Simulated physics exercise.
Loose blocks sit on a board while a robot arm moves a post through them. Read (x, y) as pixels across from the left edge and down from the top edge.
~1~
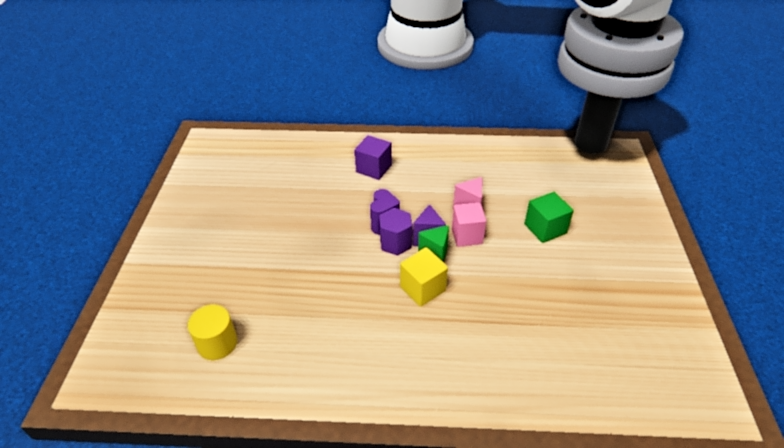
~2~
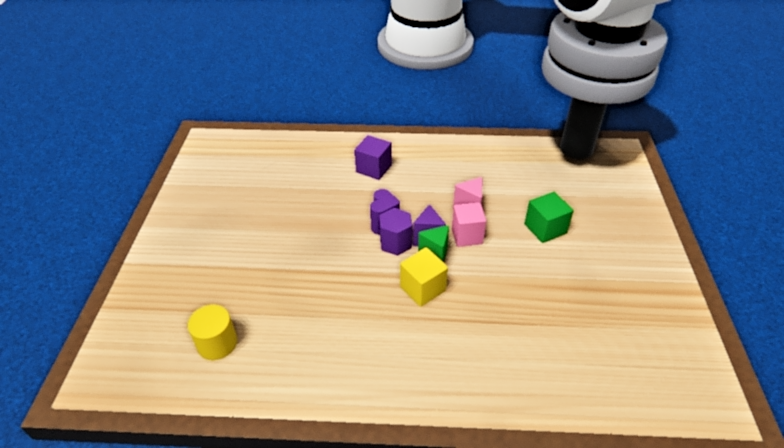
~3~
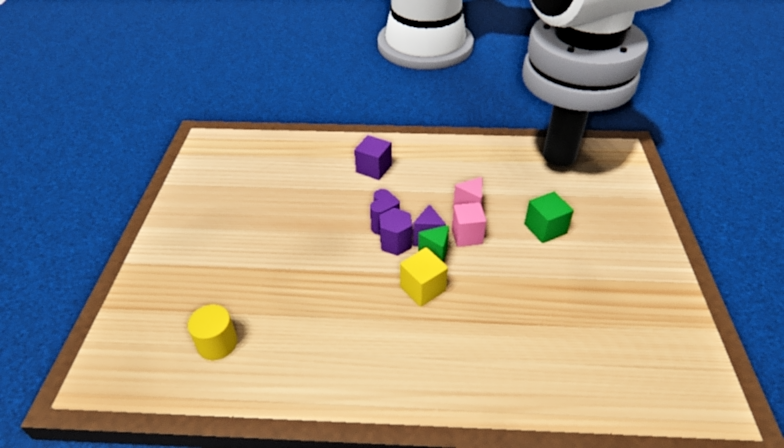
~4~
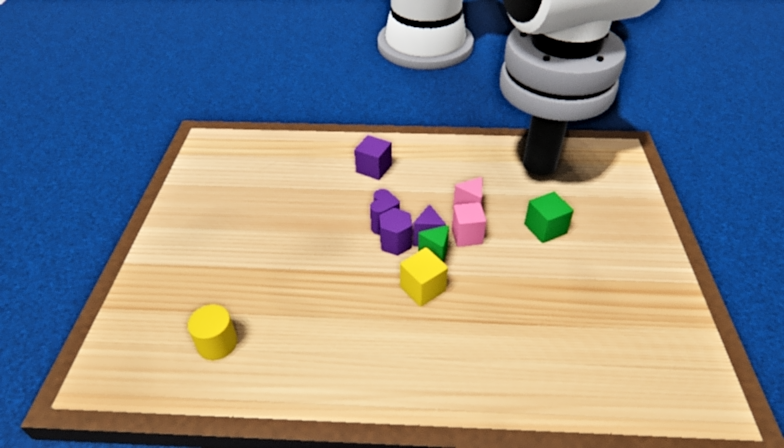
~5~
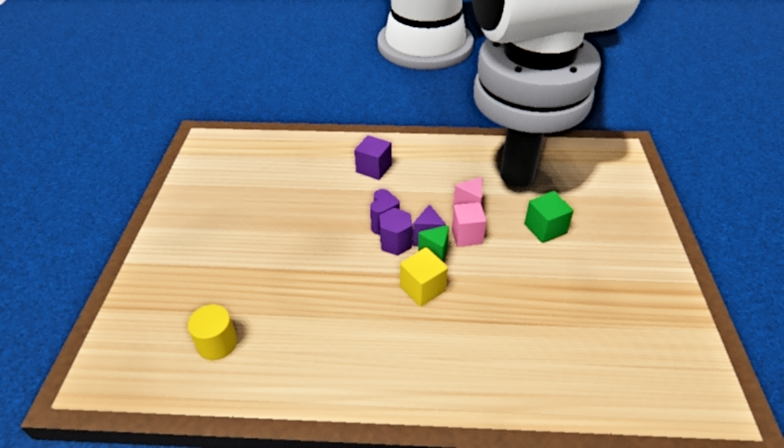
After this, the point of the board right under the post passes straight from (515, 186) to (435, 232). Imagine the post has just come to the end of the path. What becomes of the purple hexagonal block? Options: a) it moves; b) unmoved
My pick is a.
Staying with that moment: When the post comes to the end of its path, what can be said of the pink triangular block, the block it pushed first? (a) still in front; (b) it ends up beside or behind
I'll go with a - still in front.
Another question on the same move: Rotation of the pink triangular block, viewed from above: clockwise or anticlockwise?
It swings round anticlockwise.
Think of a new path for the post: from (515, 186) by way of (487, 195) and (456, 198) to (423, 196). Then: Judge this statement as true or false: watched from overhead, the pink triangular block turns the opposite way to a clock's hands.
My answer: True.
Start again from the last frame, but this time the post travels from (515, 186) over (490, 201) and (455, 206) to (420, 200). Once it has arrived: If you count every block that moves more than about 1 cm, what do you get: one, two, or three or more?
The count is one.
What follows on the original path. One third of the way, post (490, 191); pink triangular block (469, 188), turned 15° anticlockwise.
Two thirds of the way, post (463, 206); purple triangular block (426, 220); pink square piece (468, 216), turned 20° anticlockwise; pink triangular block (444, 205), turned 60° anticlockwise.
At the end, post (435, 222); purple hexagonal block (373, 227), turned 45° clockwise; purple triangular block (398, 240), turned 20° anticlockwise; pink square piece (462, 229), turned 75° anticlockwise; pink triangular block (414, 222), turned 60° anticlockwise.
